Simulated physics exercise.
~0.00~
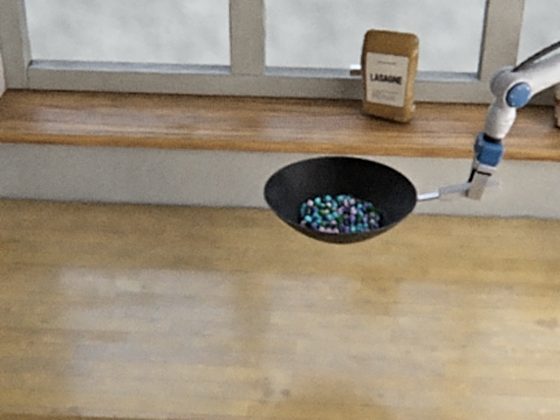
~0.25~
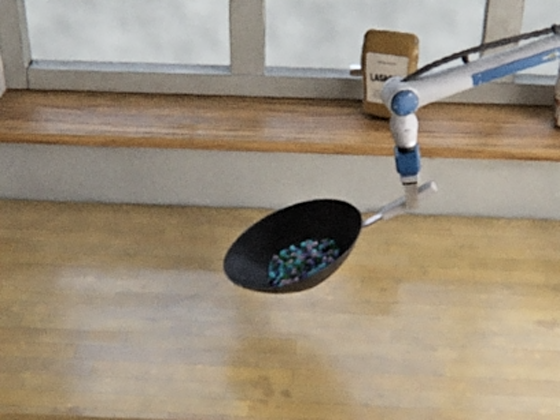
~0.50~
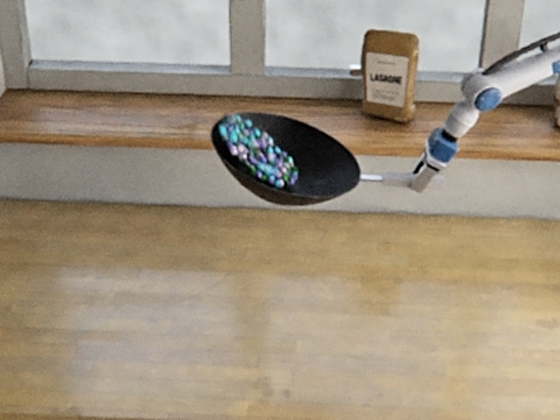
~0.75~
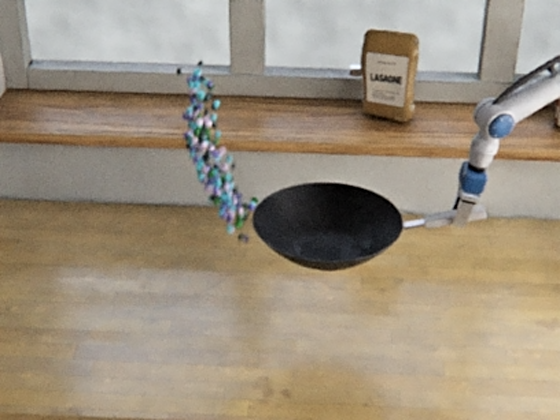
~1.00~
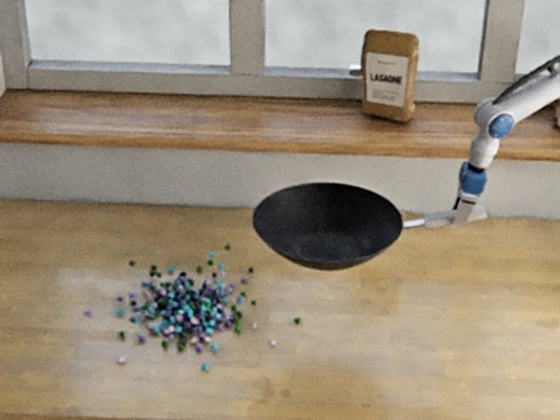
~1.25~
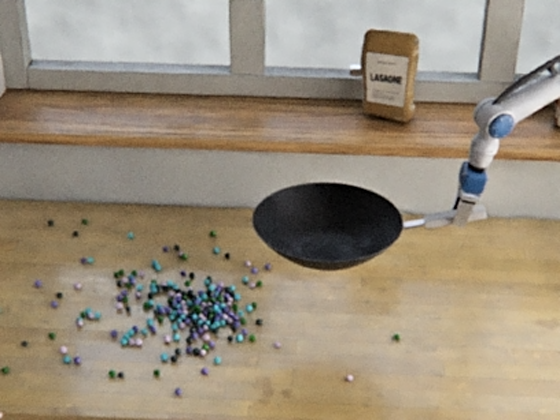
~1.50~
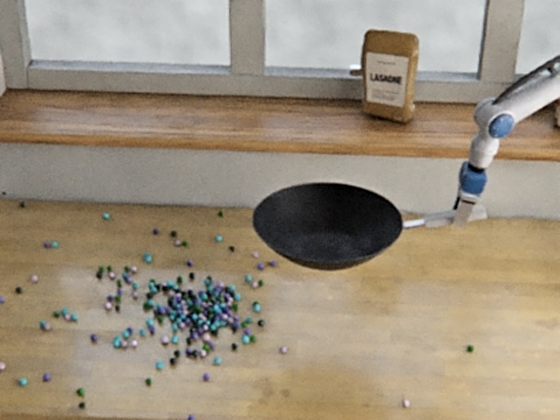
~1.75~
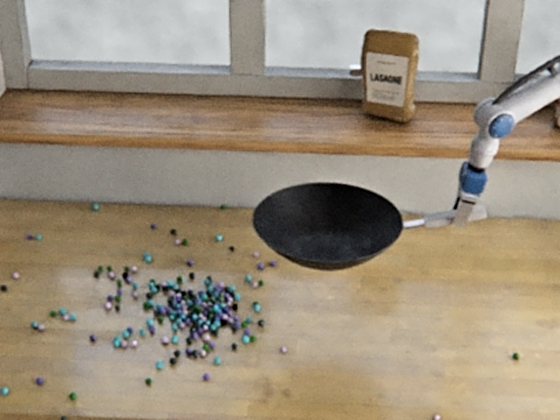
A robot arm reaching in from the right holds a black wok of small round sweets in teal, purple, green and pale pink above a light wooden surface, seen from slightly above. Behind it, a brown packet labelled lasagne stands on a wooden sill beneath a window. The arm swings the wok left and down, tilting it, then sweeps it upward so the sweets slide to the far left rim. As the wok drops back to the right and levels, the sweets fly out in a tall stream. They fall onto the surface, bounce and scatter around a loose cluster, leaving the still wok empty.
